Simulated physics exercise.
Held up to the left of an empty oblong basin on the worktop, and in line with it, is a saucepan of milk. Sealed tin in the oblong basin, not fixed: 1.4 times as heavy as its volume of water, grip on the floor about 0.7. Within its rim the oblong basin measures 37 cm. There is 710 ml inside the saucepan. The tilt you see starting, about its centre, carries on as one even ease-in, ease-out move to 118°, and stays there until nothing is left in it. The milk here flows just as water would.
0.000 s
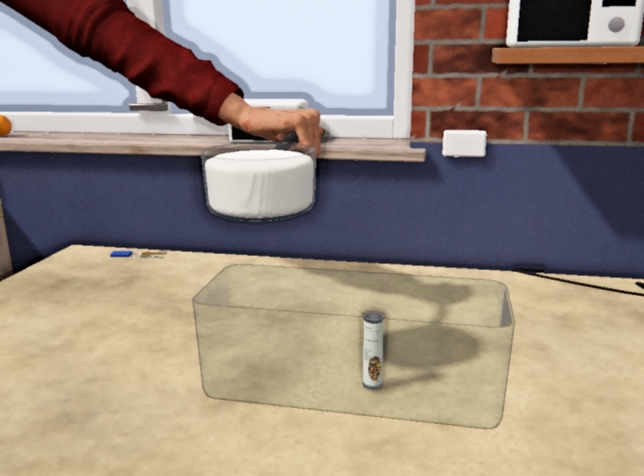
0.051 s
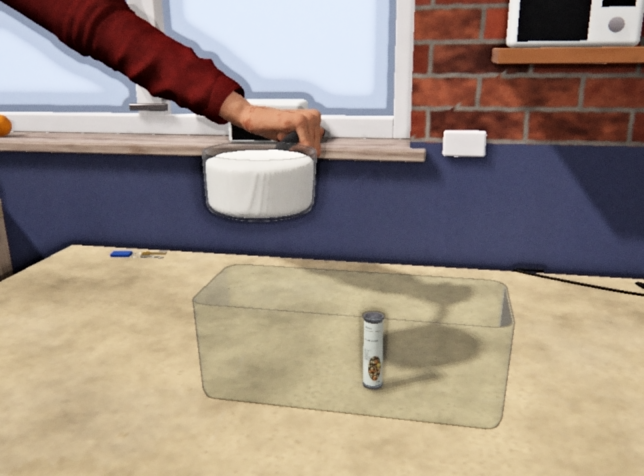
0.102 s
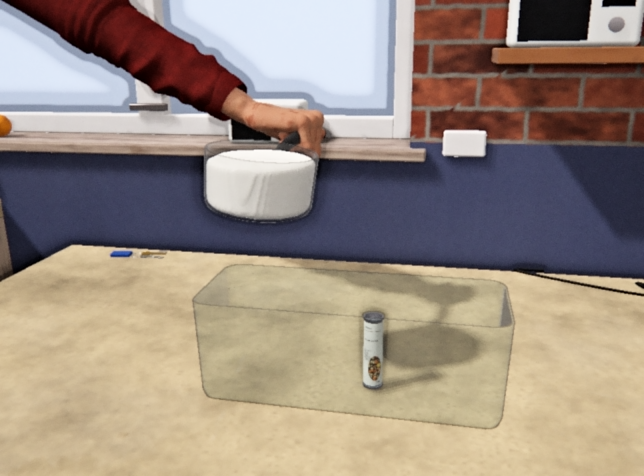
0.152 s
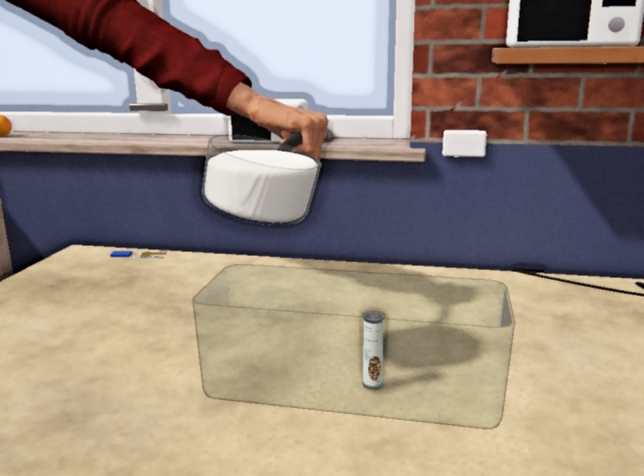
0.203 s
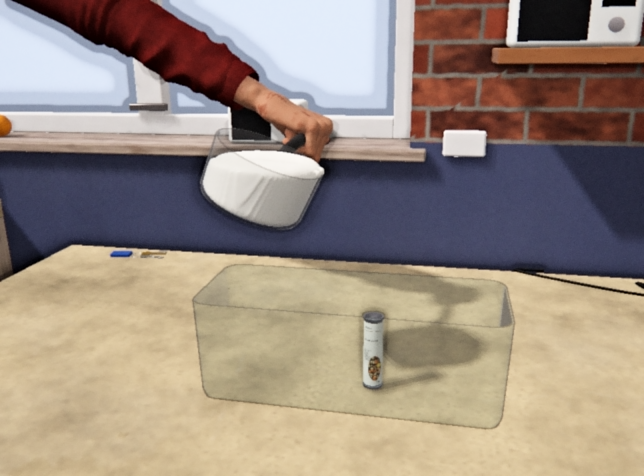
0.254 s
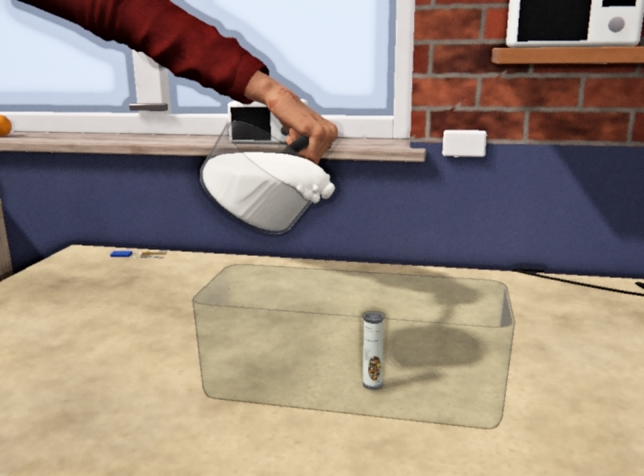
A saucepan of milk, held up by a hand in a red sleeve above and to the left of a clear oblong basin with a small tin standing in view, stays almost level at first. The hand then tilts it steadily down to the right, and white milk begins to edge over its right rim.
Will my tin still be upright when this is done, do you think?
It will go down.
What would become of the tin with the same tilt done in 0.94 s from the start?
Then the tin tumbles.
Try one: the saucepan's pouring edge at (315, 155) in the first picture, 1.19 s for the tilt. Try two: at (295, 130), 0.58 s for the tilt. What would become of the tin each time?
Run one: It does not tip. Run two: It tumbles.
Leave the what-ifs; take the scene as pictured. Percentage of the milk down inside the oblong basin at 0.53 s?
About 46 per cent.
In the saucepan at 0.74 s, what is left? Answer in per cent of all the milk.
Remaining share: Approx. 1 %.
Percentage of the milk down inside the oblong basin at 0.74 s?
96 per cent or thereabouts.
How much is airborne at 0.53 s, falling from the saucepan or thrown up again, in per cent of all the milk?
Estimate: Some 38 % of the total.
Then, 0.53 s in, the tilt is 105° and 17 per cent is still to pour; the tin stands where it began.
Then, 0.74 s in, the tilt is 118° and 1 per cent is still to pour; the tin leans 12°.
Then, 0.95 s in, the tilt is 118° and 0 per cent is still to pour; the tin lies on its side.
Then, 1.18 s in, the tilt is 118° and 0 per cent is still to pour; the tin lies on its side.
Finally, the tin lies on its side.
